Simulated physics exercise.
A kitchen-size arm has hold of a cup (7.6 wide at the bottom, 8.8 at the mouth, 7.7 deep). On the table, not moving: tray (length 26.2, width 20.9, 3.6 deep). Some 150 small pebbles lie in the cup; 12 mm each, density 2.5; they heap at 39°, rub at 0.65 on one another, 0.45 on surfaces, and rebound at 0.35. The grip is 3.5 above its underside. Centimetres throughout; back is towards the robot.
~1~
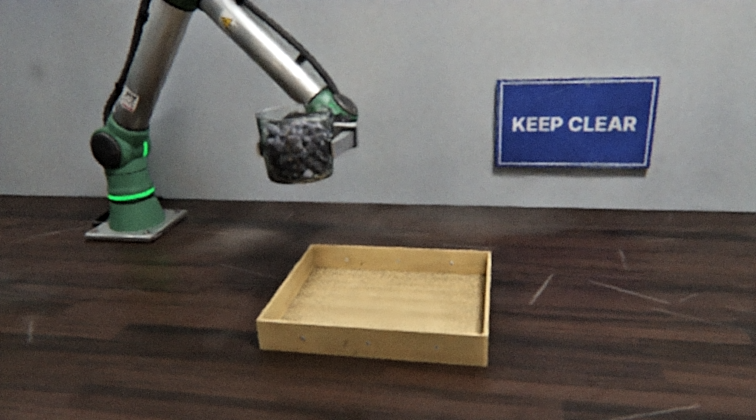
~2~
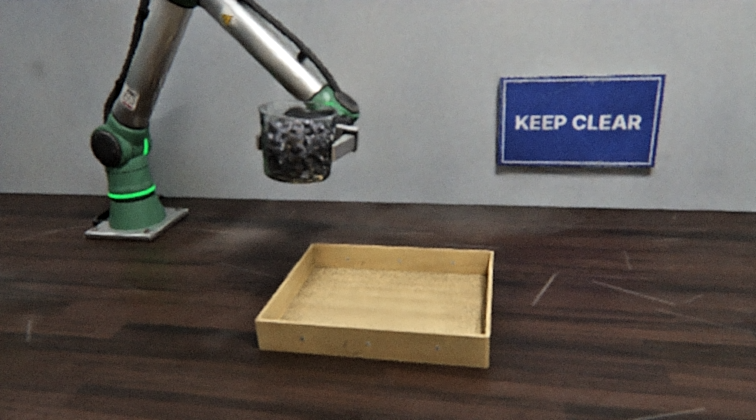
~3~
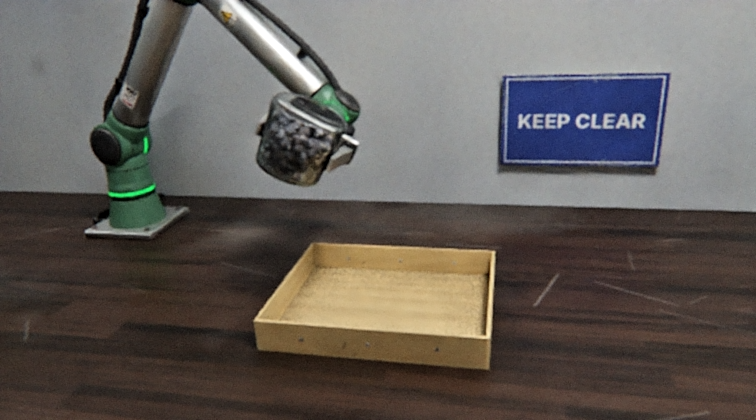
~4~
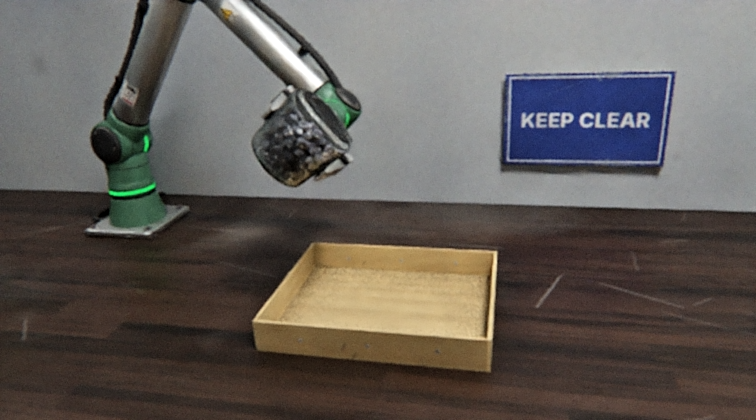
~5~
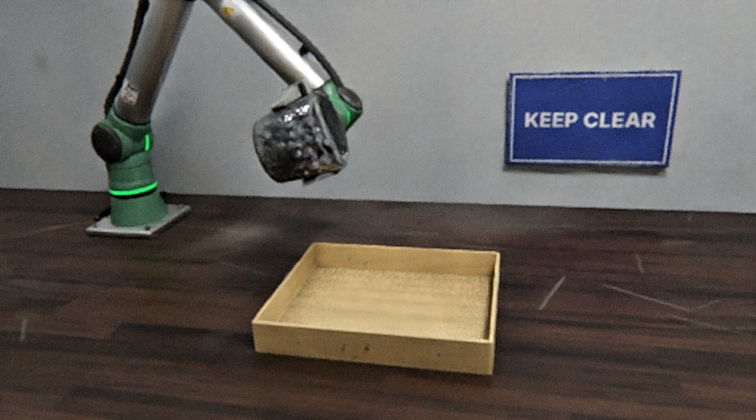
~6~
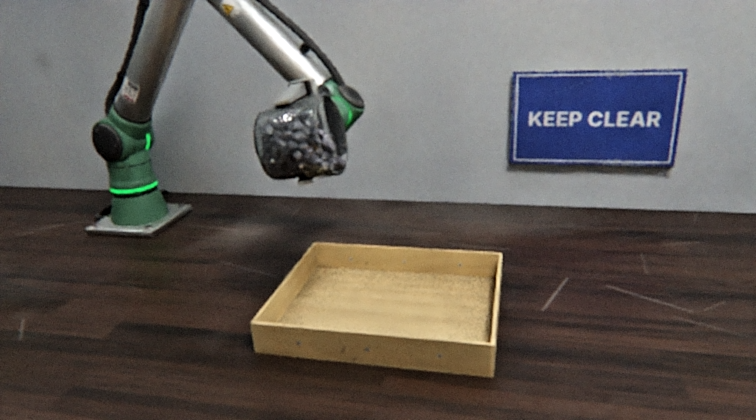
On a dark wooden tabletop, a green and silver robot arm tilting a clear cup of dark pebbles above a shallow tray.
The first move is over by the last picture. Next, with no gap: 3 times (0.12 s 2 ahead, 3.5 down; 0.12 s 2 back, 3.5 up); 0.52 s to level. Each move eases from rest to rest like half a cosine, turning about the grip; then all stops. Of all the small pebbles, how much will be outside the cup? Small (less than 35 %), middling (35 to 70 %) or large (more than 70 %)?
A small share, less than 35 %, ends outside the cup.
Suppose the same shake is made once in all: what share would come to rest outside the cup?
In that case some 5 per cent.
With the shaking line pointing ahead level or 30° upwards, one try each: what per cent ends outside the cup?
Some 75 and 90 per cent.
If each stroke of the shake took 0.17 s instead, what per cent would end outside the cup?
It would be near 10 per cent.
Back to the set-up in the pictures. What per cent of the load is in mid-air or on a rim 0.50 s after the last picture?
Some 3 per cent.
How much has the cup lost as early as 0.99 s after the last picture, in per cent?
Some 15 per cent.
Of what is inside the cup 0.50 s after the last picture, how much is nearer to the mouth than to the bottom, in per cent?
Some 35 per cent.
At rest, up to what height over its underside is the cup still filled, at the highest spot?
About 7.5 cm.
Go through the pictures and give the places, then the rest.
In the first picture, the cup middle at (298, 145), level; upper third of the load around (297, 138), from x 270 to 325, top at y 125; 148 in the cup.
In the second picture, the cup middle at (298, 143), tilted 8° forward; upper third of the load around (296, 137), from x 270 to 325, top at y 125.
In the third picture, the cup middle at (298, 142), tilted 27° forward; upper third of the load around (292, 135), from x 265 to 330, top at y 120.
In the fourth picture, the cup middle at (299, 141), tilted 52° forward; upper third of the load around (289, 130), from x 265 to 330, top at y 110.
In the fifth picture, the cup middle at (300, 141), tilted 71° forward; upper third of the load around (291, 127), from x 265 to 330, top at y 110.
In the sixth picture, the cup middle at (300, 140), tilted 79° forward; upper third of the load around (287, 128), from x 265 to 340, top at y 115; 148 in the cup.
Then, 0.50 s on, tilted 79° forward, highest piece 24 above the table; 134 in the cup, 9 in the tray, 5 in flight or on a rim.
Then, 0.99 s on, tilted 37° forward, highest piece 24 above the table; 129 in the cup, 19 in the tray.
Then, 1.44 s on, level, highest piece 27 above the table; 129 in the cup, 19 in the tray.
Then, 2.49 s on, level, highest piece 27 above the table; 129 in the cup, 19 in the tray.
In the end, 129 in the cup, 19 in the tray. That is 13 % outside the cup.
